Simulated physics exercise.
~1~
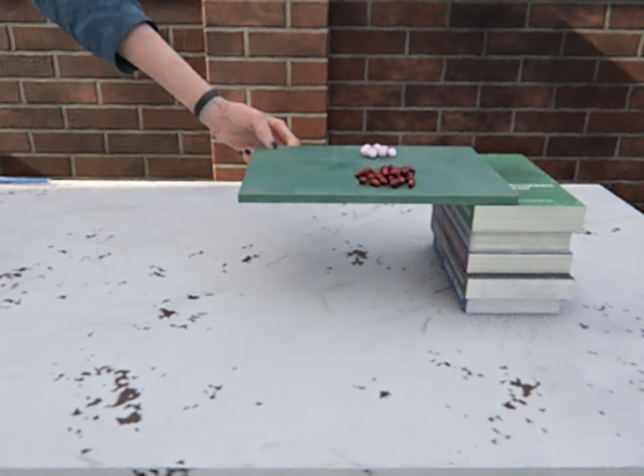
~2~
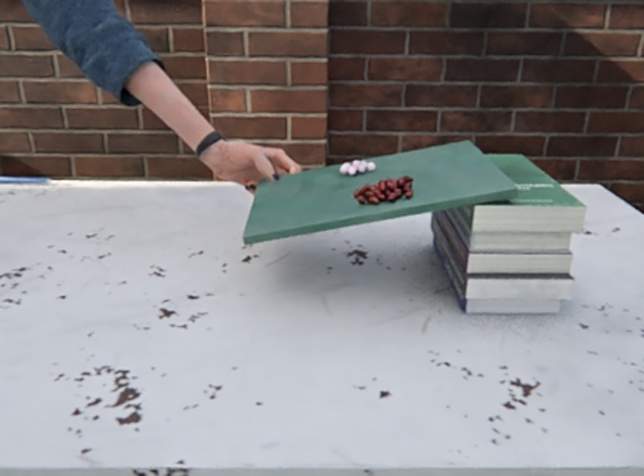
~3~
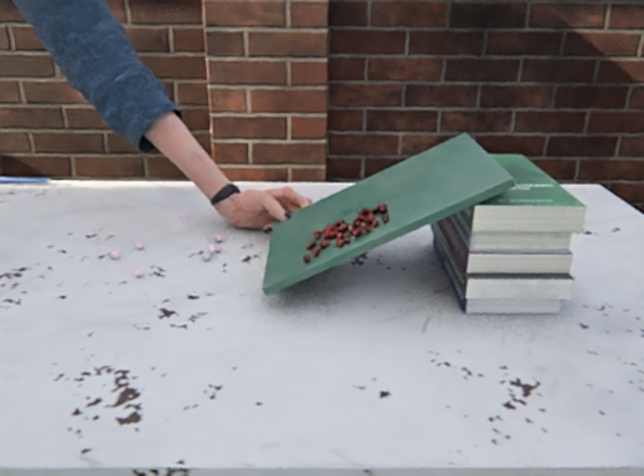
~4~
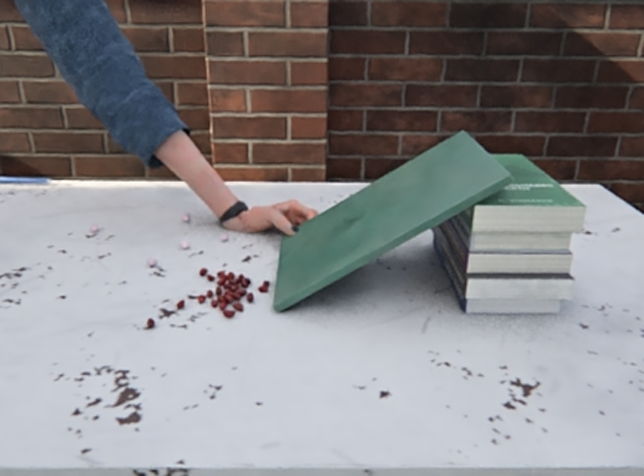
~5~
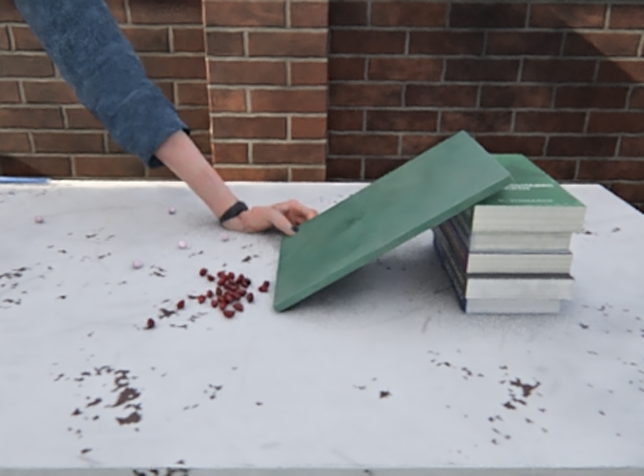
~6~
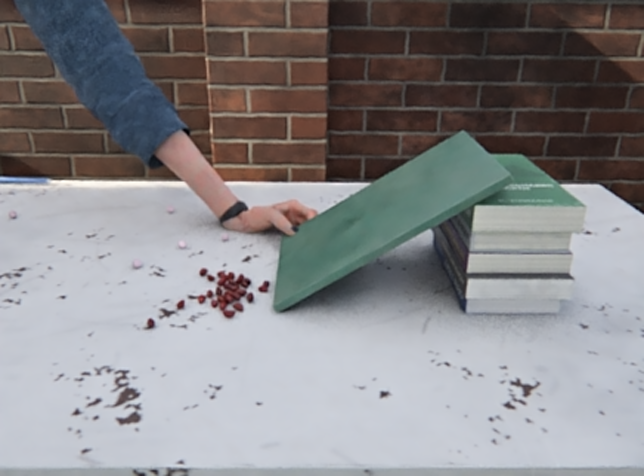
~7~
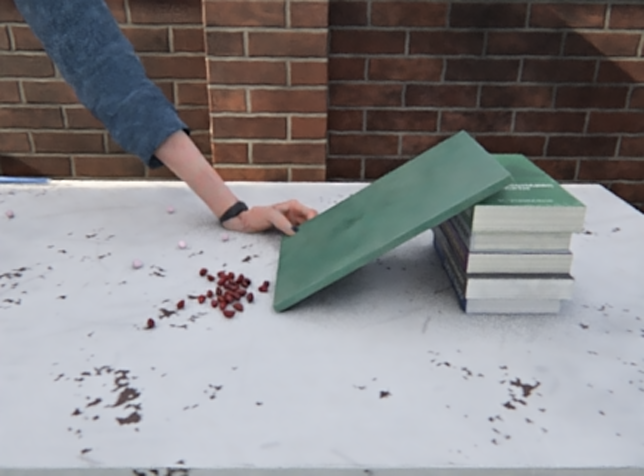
To begin with, a hand at the left holds a green board level, its right end resting on a stack of books, with small white balls at the back and dark red bean-like pieces in front. The hand lowers its end, and the white balls start shifting left while the red pieces stay put. As the slope steepens, the white ones roll off and scatter across the pale table, and the red ones begin sliding down. The board's lower end reaches the table and the red pieces spill into a loose cluster just beyond it. Finally the red cluster lies still, with the few white balls still visible resting farther back and left.
